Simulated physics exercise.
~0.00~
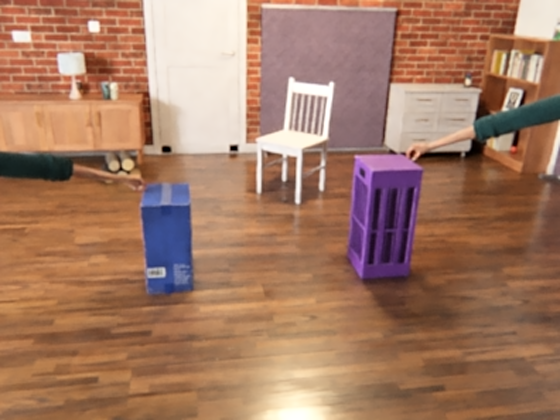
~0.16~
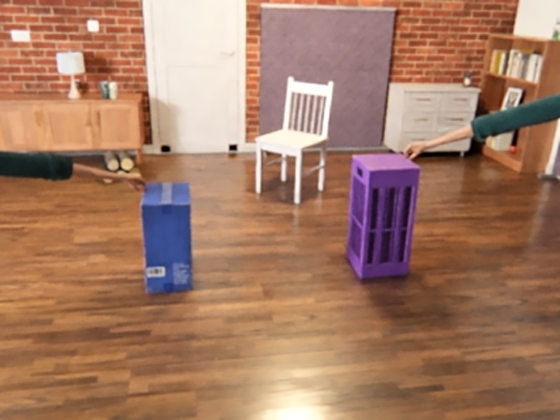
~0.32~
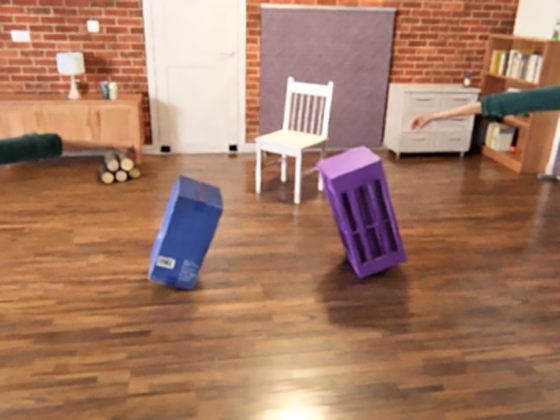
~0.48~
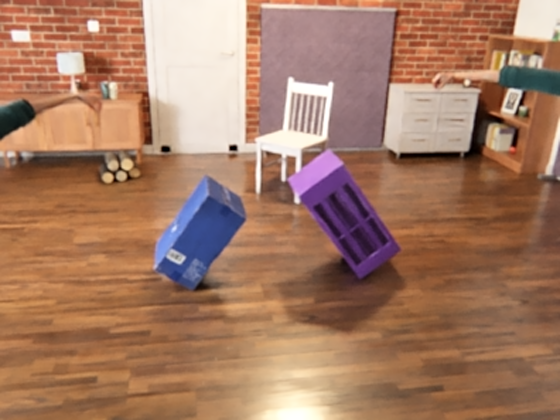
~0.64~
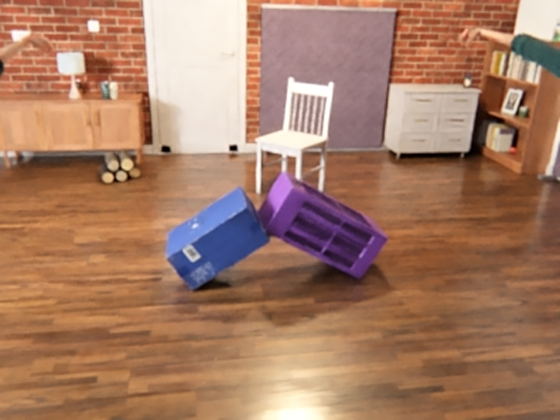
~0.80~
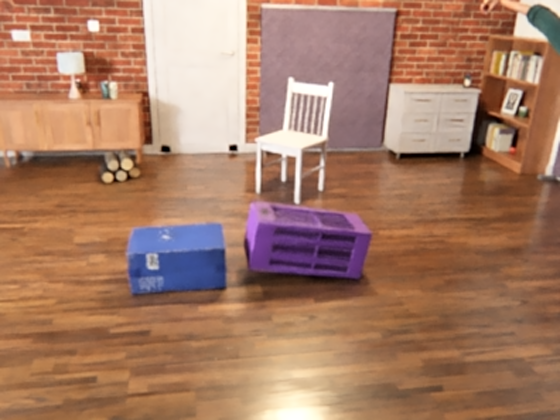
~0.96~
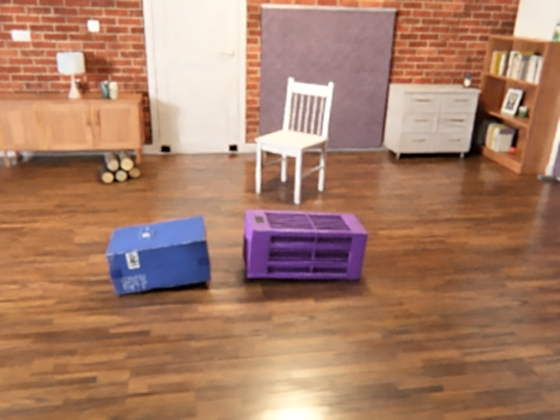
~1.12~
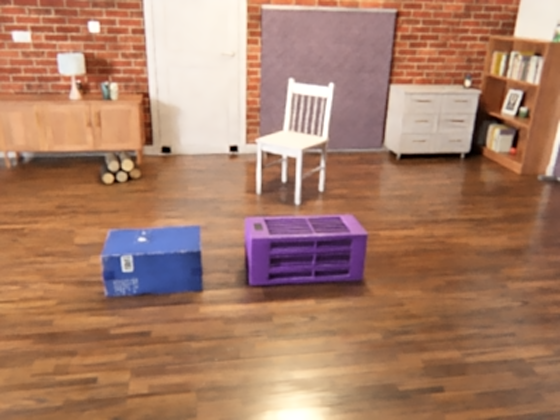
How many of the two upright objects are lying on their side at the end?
Two of them are, as both the blue box and the purple crate end up lying on their sides.
